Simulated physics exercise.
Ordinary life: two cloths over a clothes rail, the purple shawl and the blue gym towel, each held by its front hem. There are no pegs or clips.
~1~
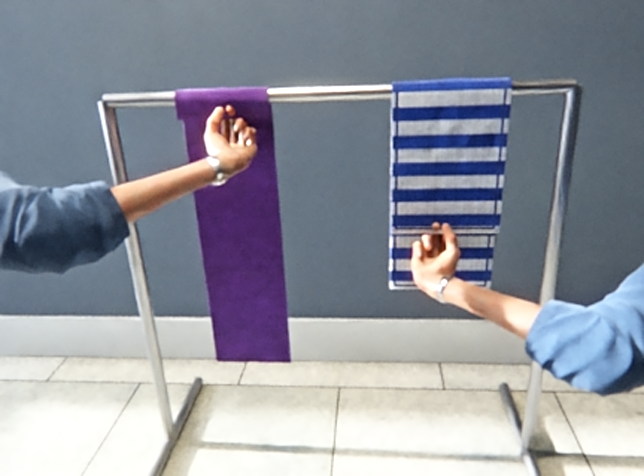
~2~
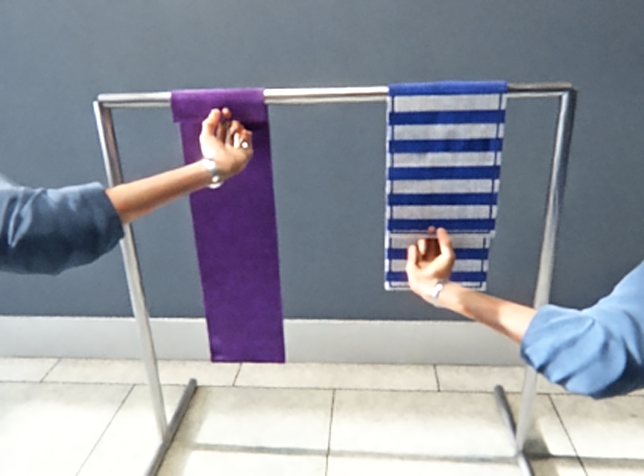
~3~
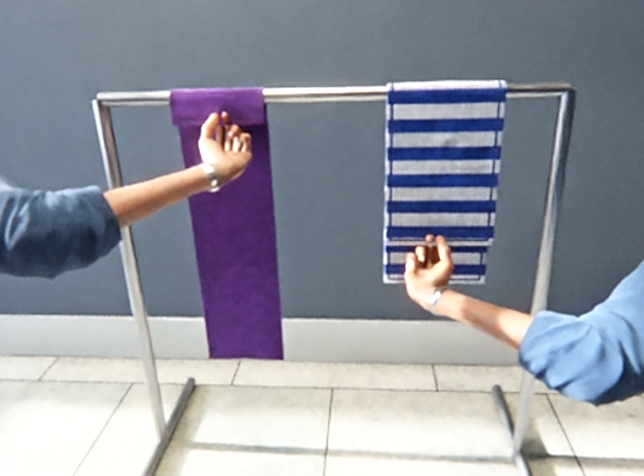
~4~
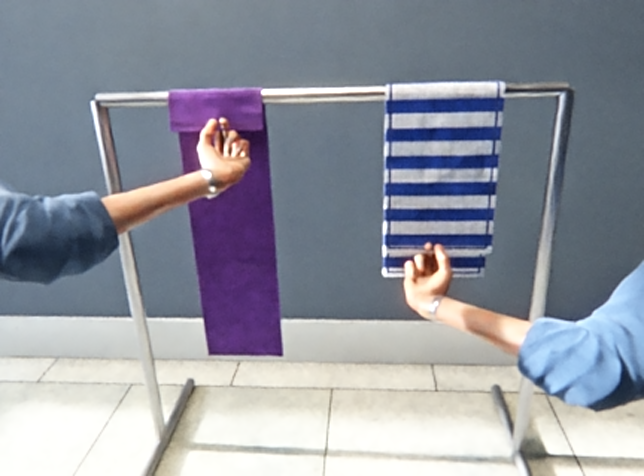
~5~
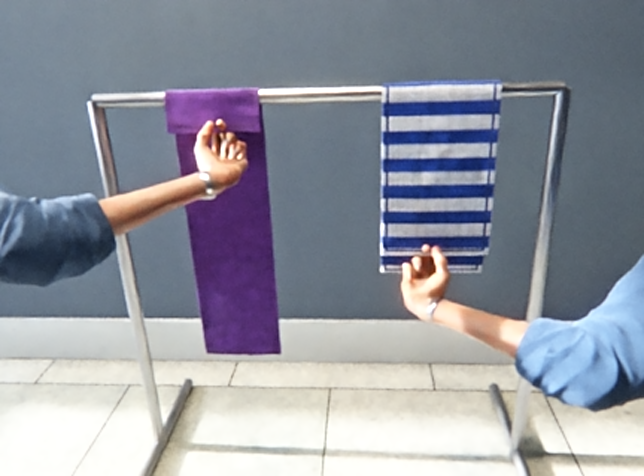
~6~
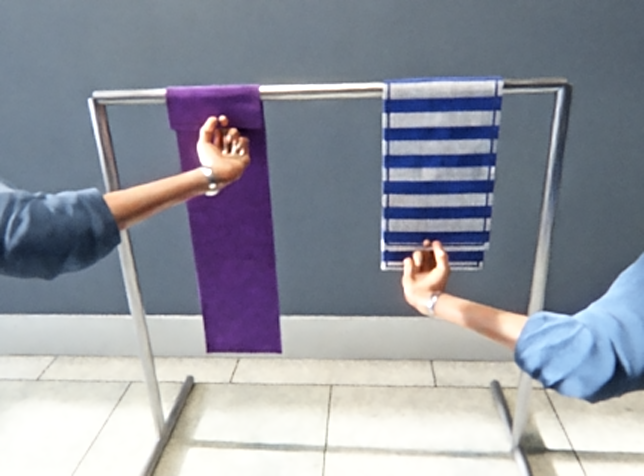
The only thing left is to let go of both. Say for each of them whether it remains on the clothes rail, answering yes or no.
Purple shawl: No; blue gym towel: Yes.
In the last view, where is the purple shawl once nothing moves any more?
Once nothing moves, it's sitting near (257, 438) in the last picture.
Then, 0.30 s past the final frame, shawl clear of the rail and dropping near (238, 285); gym towel unmoved.
Then, 0.54 s past the final frame, shawl clear of the rail and dropping near (254, 428); gym towel unmoved.
Then, 0.86 s past the final frame, shawl in a heap on the floor near (257, 438); gym towel unmoved.
When it is over, shawl in a heap on the floor near (257, 438); gym towel unmoved. The purple shawl slips to the floor and the blue gym towel keeps its place.
